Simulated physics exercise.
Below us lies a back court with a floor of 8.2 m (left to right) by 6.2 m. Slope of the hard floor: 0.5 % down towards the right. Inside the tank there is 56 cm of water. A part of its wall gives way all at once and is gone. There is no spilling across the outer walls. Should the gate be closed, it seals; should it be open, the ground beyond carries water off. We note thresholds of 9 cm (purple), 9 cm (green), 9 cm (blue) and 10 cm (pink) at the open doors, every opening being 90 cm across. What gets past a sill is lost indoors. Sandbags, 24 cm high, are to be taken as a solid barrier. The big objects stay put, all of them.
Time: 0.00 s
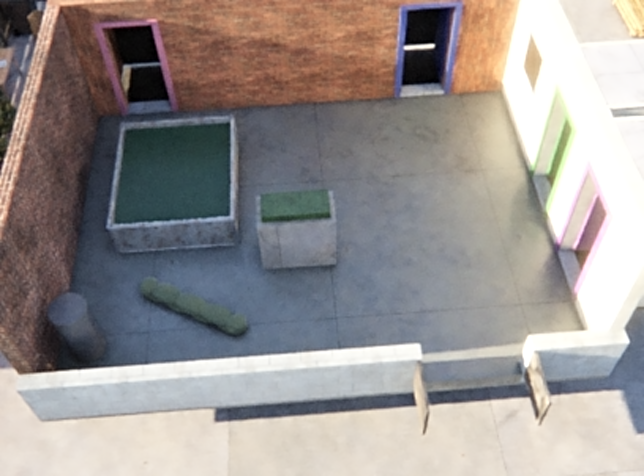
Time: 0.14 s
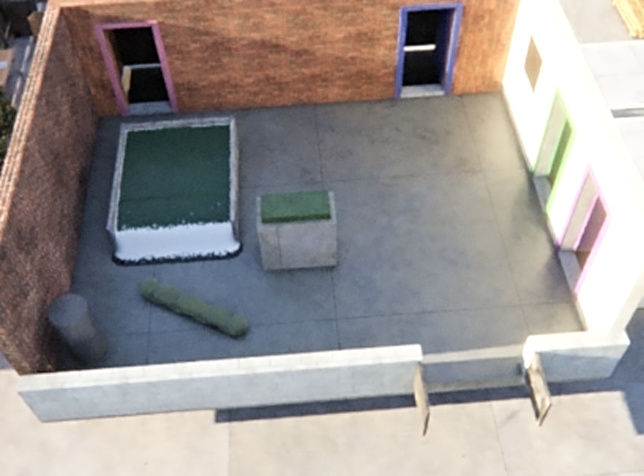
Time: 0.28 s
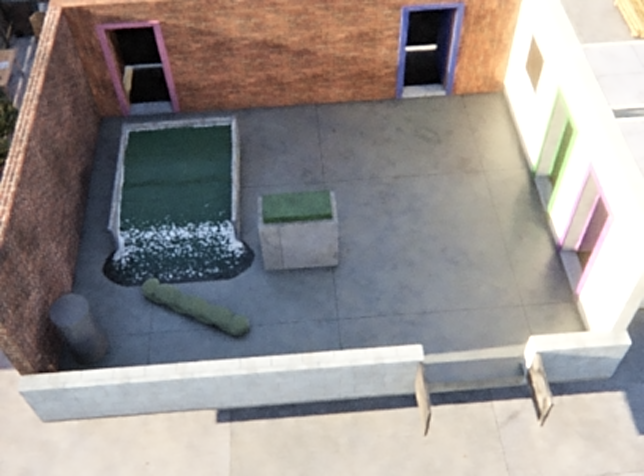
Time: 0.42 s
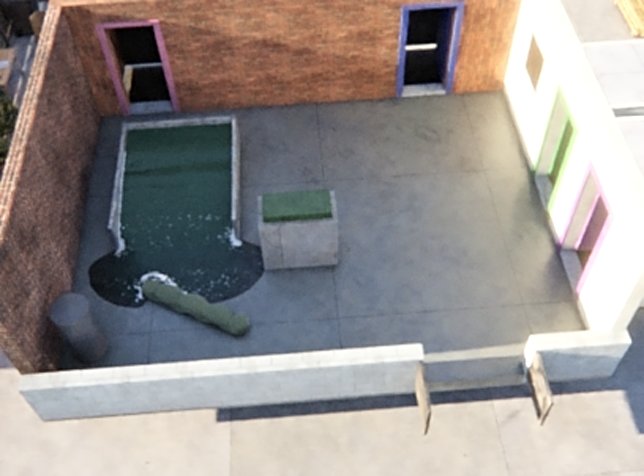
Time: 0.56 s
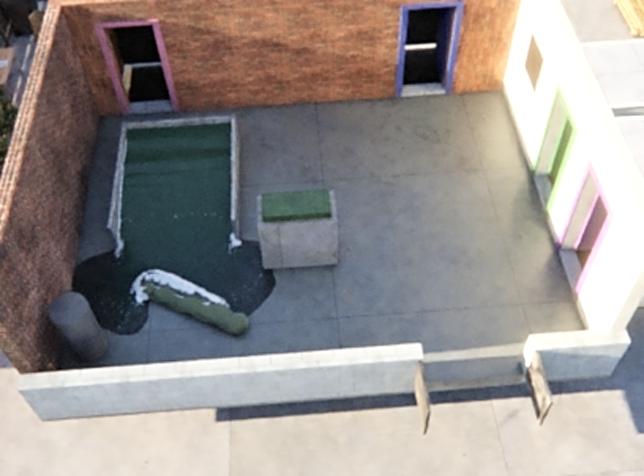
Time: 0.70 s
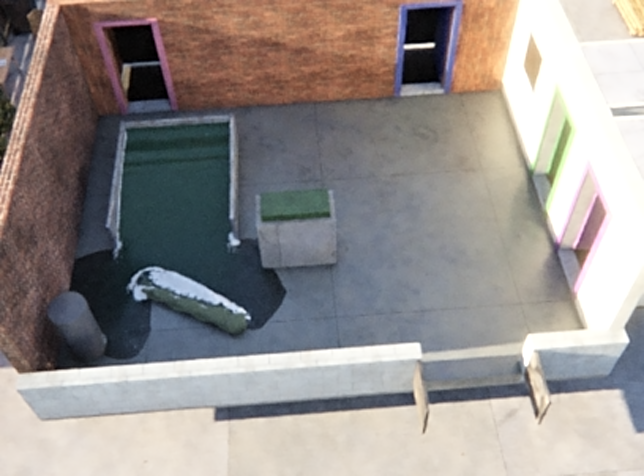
A walled back court with a grey paved floor, brick walls at the left and back and a white wall at the right, is seen from above by a still camera. A stone-edged tank of dark green water stands at the left, near a green-topped block, a mossy log and a grey cylinder. The tank's near wall vanishes, and foaming water pours out, spreads and froths around the log.
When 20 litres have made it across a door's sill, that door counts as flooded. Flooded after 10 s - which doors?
In the end purple door: Past the set amount; green door: Under the set amount; blue door: Under the set amount; pink door: Under the set amount.
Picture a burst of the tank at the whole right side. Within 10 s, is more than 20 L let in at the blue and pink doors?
Then: Blue past it, pink under.
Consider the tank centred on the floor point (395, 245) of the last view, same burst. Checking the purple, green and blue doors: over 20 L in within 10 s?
So the purple door keeps within it, the green door keeps within it and the blue door keeps within it.
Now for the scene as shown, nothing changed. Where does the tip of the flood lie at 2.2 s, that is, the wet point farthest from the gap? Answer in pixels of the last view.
Somewhere about (468, 363).
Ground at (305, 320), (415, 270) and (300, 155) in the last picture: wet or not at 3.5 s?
Respectively: Got hit, got hit, was missed.
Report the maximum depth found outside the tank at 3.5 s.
Roughly 22 cm.
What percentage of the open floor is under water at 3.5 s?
Covered: Roughly 50 per cent.
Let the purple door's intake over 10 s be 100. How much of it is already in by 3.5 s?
I'd say close to 0 percent.
After 1.4 s water covers 20 % of the floor and is deepest (39 cm) near (168, 288); purple door not reached, green door not reached, blue door not reached, pink door not reached.
After 2.2 s water covers 30 % of the floor and is deepest (34 cm) near (168, 288); purple door not reached, green door not reached, blue door not reached, pink door not reached.
After 3.5 s water covers 50 % of the floor and is deepest (22 cm) near (53, 395); purple door not reached, green door not reached, blue door not reached, pink door not reached.
After 6.0 s water covers 65 % of the floor and is deepest (18 cm) near (568, 305); purple door 18 cm at the sill, 59 L in, green door 7 cm at the sill, 0 L in, blue door not reached, pink door 6 cm at the sill, 0 L in.
After 10.0 s water covers 85 % of the floor and is deepest (12 cm) near (498, 98); purple door 8 cm at the sill, 99 L in, green door 7 cm at the sill, 0 L in, blue door 8 cm at the sill, 1 L in, pink door 4 cm at the sill, 0 L in.
